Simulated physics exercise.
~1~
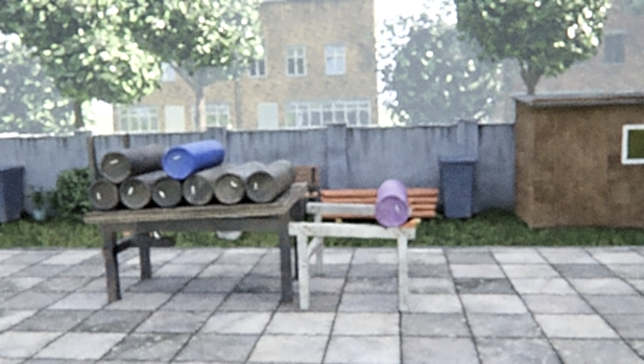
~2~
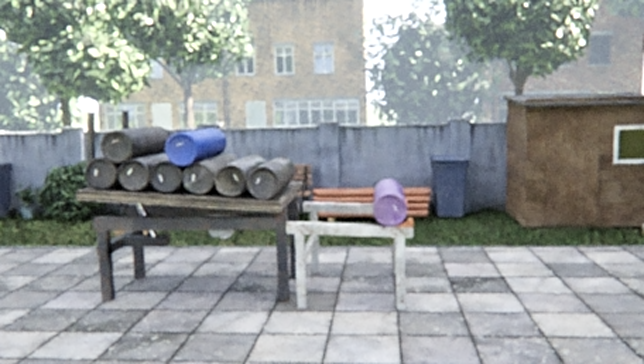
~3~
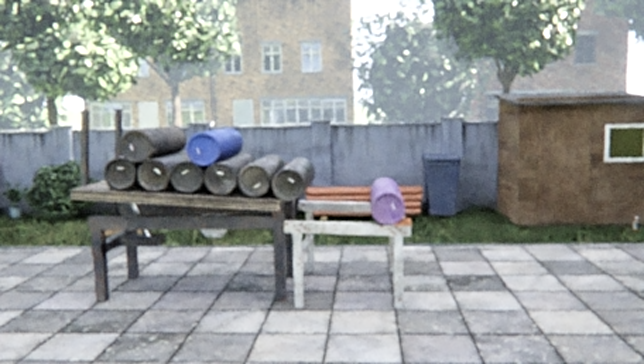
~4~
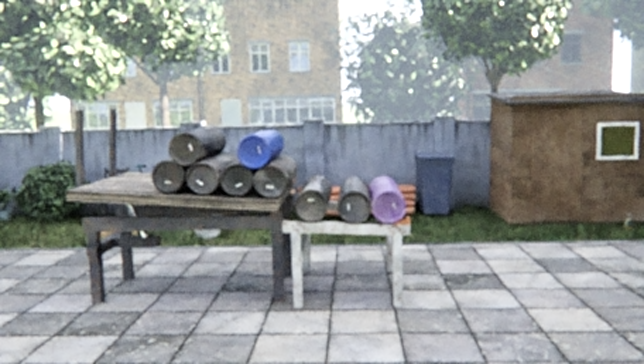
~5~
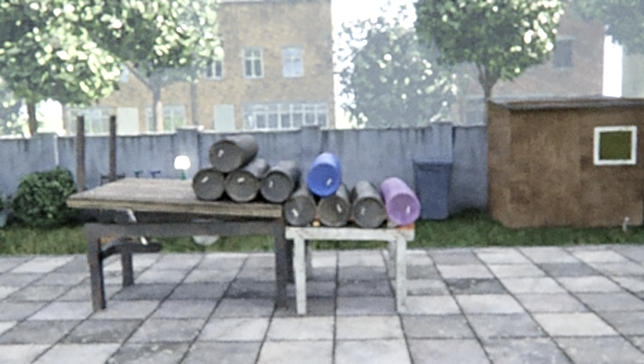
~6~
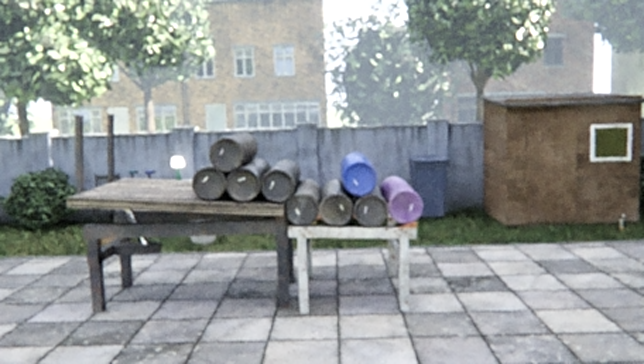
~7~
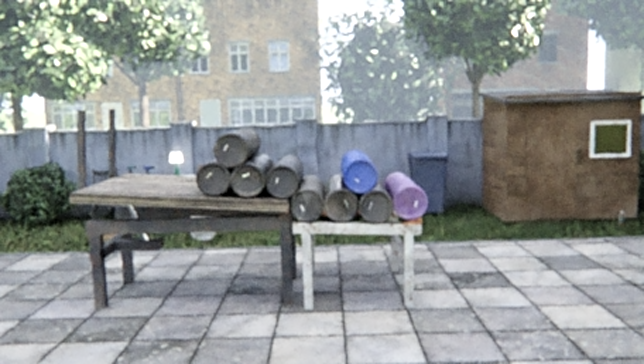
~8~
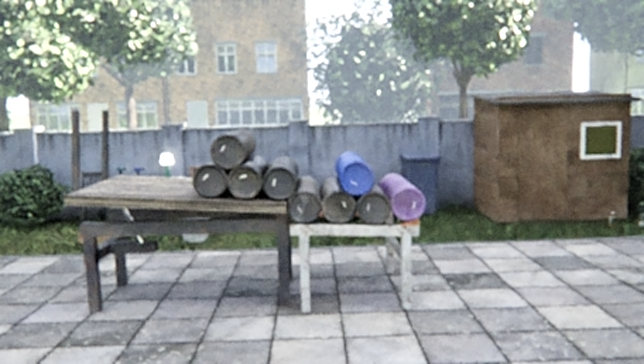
Wooden table tilting and sending dark cylinders and a blue one rolling right, some settling beside a purple one on a white rack.
